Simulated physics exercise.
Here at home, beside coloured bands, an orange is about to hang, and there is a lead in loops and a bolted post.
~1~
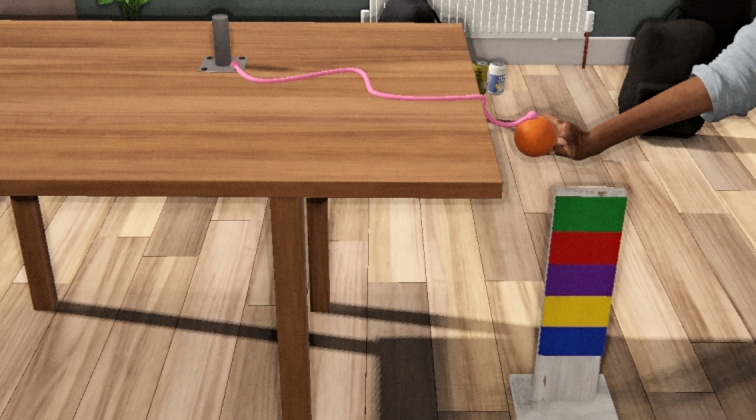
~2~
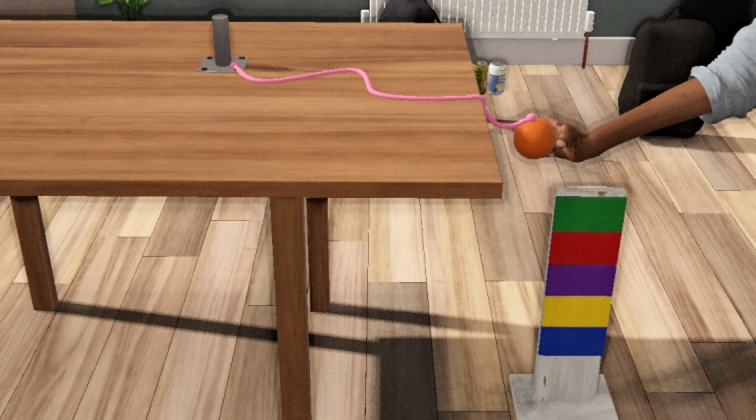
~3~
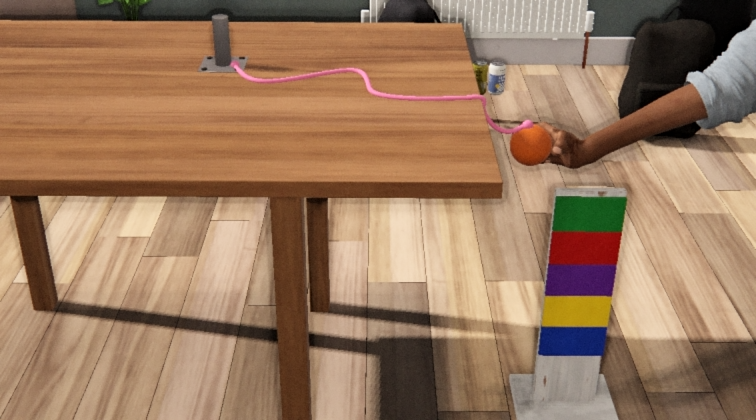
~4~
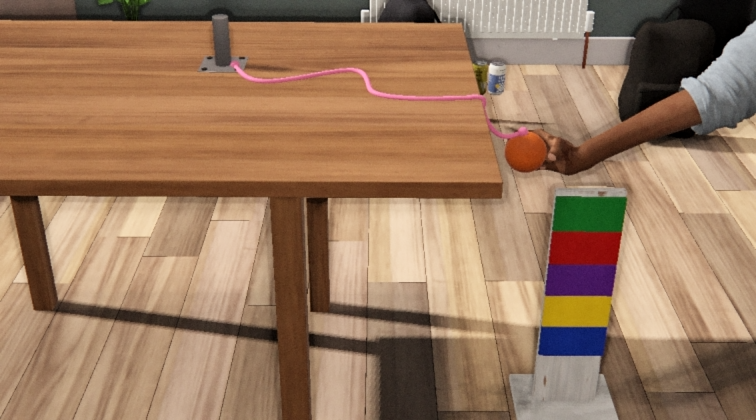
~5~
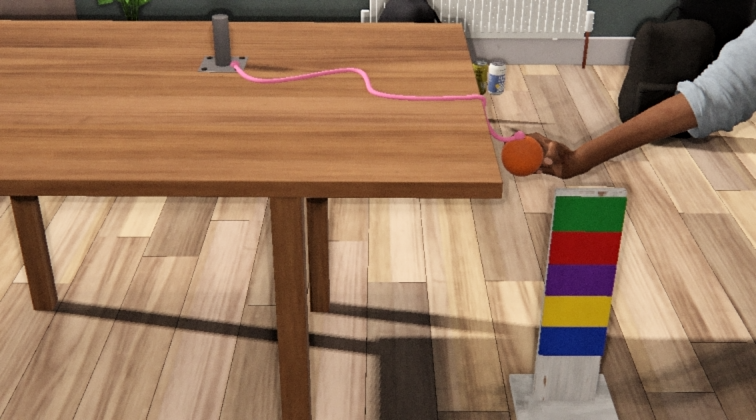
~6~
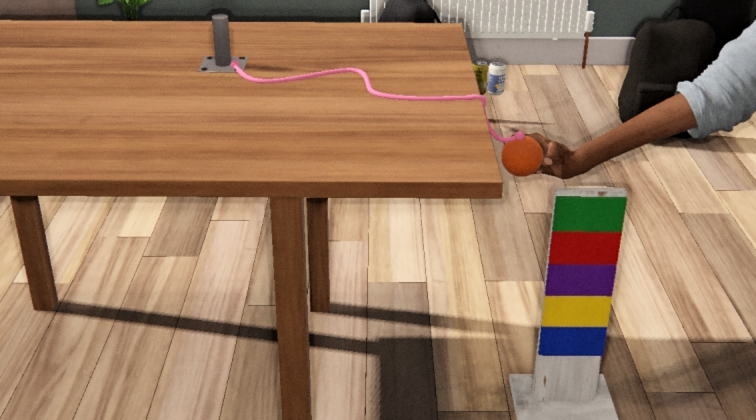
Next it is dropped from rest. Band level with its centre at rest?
Red.
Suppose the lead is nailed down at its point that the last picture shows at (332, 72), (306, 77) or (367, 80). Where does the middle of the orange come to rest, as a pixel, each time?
First (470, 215), next (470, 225), last (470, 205).
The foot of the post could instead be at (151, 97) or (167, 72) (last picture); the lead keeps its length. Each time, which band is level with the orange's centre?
The first case gives green, the second gives green.
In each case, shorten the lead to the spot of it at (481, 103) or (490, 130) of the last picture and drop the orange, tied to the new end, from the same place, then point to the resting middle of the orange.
One per try, the spots are (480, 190) and (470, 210).
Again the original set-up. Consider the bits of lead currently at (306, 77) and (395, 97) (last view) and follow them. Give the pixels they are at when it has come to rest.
One ends up around (334, 74), the other around (472, 89).
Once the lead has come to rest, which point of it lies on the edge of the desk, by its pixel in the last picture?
The point at (401, 98).
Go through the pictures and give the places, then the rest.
In the first frame, orange (535, 137); green (590, 216); red (585, 249); purple (581, 281); yellow (577, 312); blue (573, 342).
In the second frame, orange (534, 139); lead through (245, 76) (306, 77) (365, 76) (401, 98) (475, 99).
In the third frame, orange (531, 145).
In the fourth frame, orange (526, 152); lead through (245, 76) (306, 77) (365, 76) (401, 98) (475, 99).
In the fifth frame, orange (522, 156).
In the sixth frame, orange (522, 156); lead through (245, 76) (306, 77) (365, 76) (401, 98) (475, 99).
Soon after, orange near (492, 240); level with red.
Then, orange near (459, 237); level with red.
At rest, orange near (474, 242); level with red. The lead holds its middle at red.
